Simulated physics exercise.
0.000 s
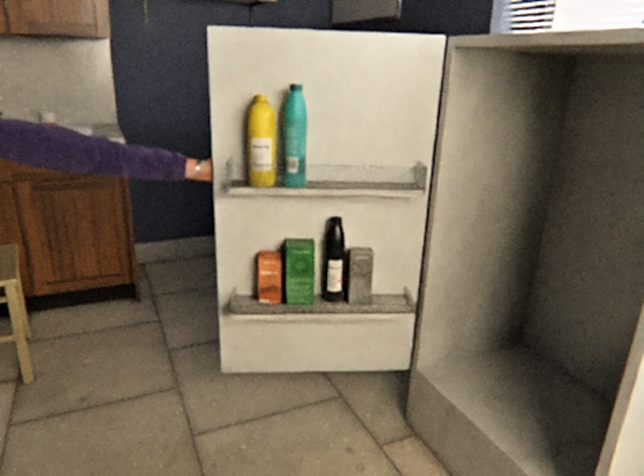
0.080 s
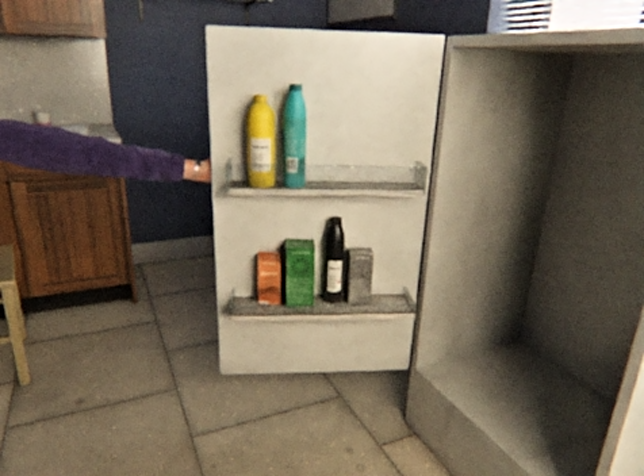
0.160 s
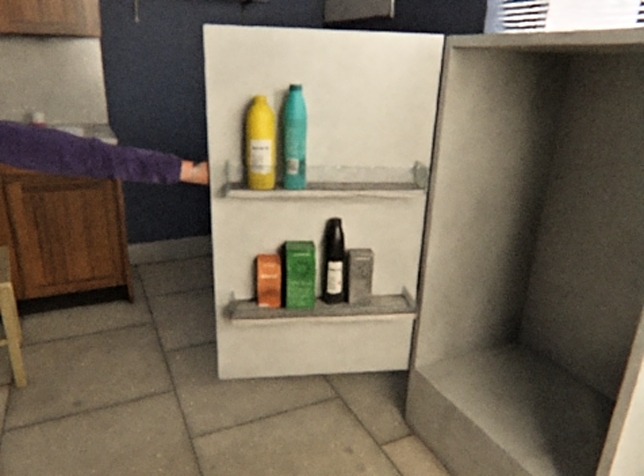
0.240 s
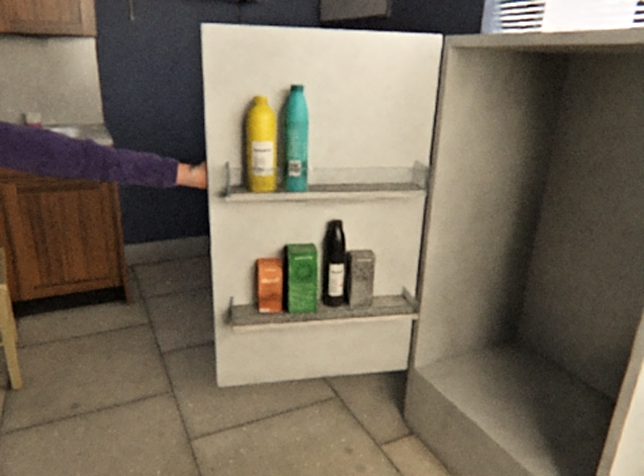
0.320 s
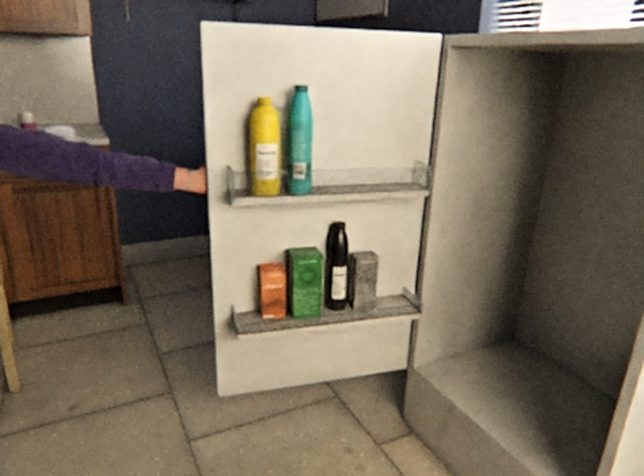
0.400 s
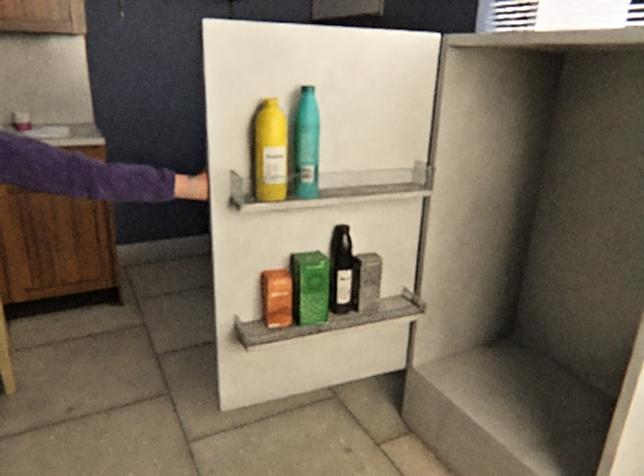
In a kitchen, a purple-sleeved arm slowly swings a cooler door holding bottles and cartons slightly closed.
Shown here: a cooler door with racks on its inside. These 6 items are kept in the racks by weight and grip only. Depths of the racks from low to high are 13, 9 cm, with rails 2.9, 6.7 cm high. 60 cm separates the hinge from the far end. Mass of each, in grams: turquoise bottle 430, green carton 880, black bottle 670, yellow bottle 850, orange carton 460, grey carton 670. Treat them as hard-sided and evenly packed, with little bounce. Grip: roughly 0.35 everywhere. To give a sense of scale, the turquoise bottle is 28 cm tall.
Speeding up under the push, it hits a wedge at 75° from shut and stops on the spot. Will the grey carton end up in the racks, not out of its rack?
Yes. Secure in the rack.
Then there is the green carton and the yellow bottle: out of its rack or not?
Green carton: In bounds; yellow bottle: In bounds.
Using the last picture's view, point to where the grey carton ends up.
Close to (390, 293).
After 0.80 s, door at 75°; grey carton 3° off upright near (392, 293); black bottle 28° off upright; orange carton 25° off upright.
After 1.20 s, door at 75°; black bottle and orange carton now out of its rack; grey carton moved 2 cm near (390, 292); turquoise bottle 30° off upright.
In the end (2.6 s), out of its rack, black bottle and orange carton; the other 4 under 5 cm from the start. In the last view, grey carton near (390, 293).
